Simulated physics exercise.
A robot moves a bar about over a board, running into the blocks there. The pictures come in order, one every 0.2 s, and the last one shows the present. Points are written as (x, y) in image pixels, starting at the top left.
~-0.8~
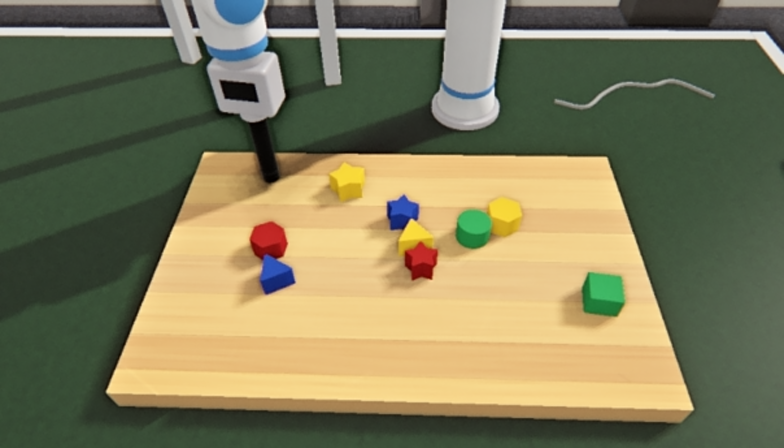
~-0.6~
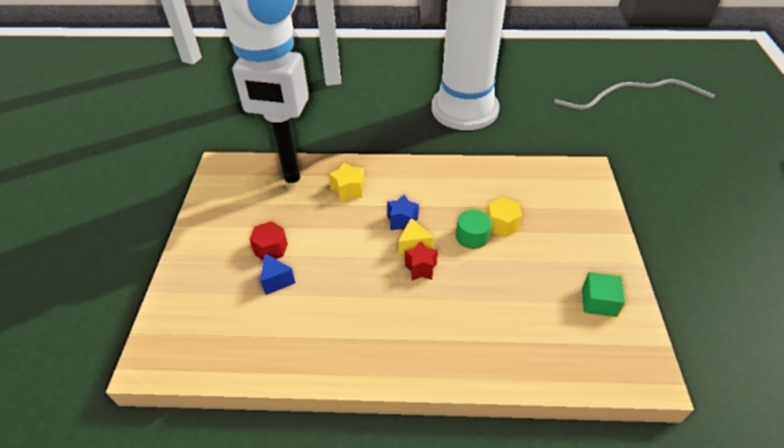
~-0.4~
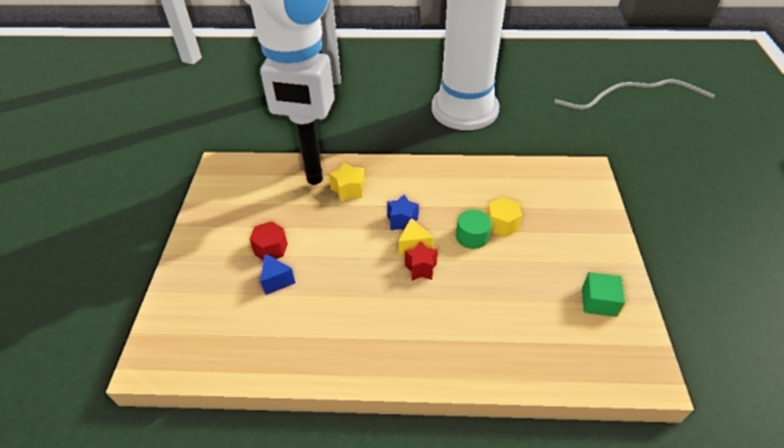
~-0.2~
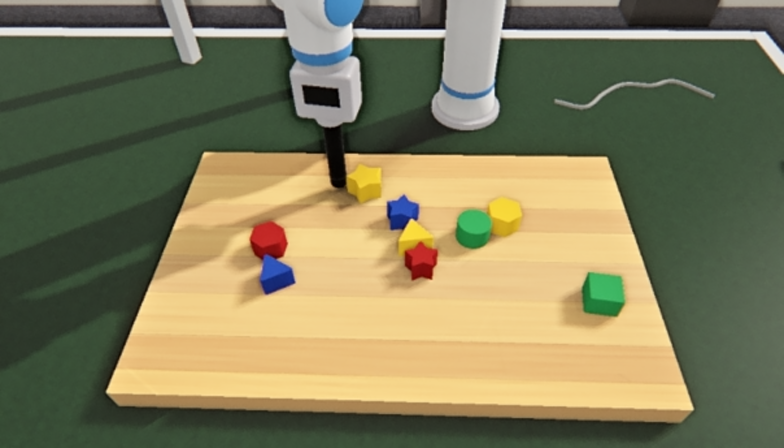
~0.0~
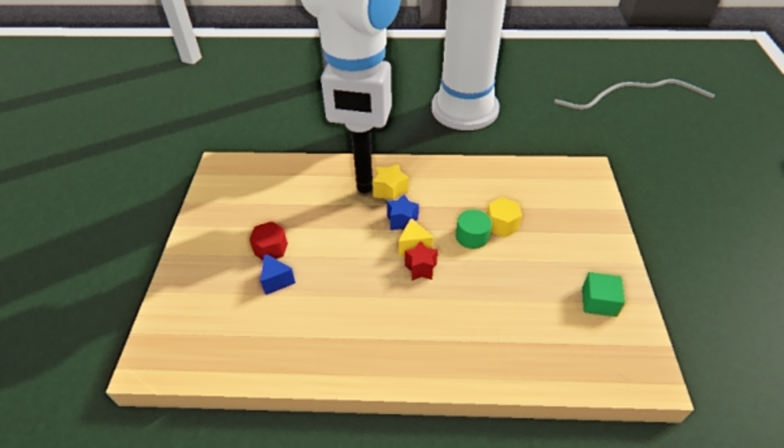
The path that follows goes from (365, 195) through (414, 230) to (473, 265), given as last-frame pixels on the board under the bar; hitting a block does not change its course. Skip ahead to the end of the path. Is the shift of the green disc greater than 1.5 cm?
Yes - that is the case.
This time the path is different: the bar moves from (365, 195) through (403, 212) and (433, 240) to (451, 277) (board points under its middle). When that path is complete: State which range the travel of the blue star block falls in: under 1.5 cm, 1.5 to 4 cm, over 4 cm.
By the end of the path, it will have gone past 4 cm.
What follows on the original path. One third of the way, bar at (397, 212); yellow star block at (398, 177), turned 40° anticlockwise; blue star block at (413, 212), turned 20° anticlockwise; yellow triangular piece at (416, 234).
Two thirds of the way, bar at (433, 235); yellow star block at (398, 177), turned 40° anticlockwise; blue star block at (455, 231), turned 45° anticlockwise; yellow triangular piece at (441, 248), turned 100° clockwise; red star block at (421, 266), turned 20° clockwise; green disc at (483, 223); yellow six-sided block at (508, 207).
At the end, bar at (475, 259); yellow star block at (398, 177), turned 40° anticlockwise; blue star block at (500, 246), turned 85° anticlockwise; yellow triangular piece at (443, 252), turned 100° clockwise; red star block at (421, 267), turned 30° clockwise; green disc at (510, 225); yellow six-sided block at (518, 202), turned 15° anticlockwise.
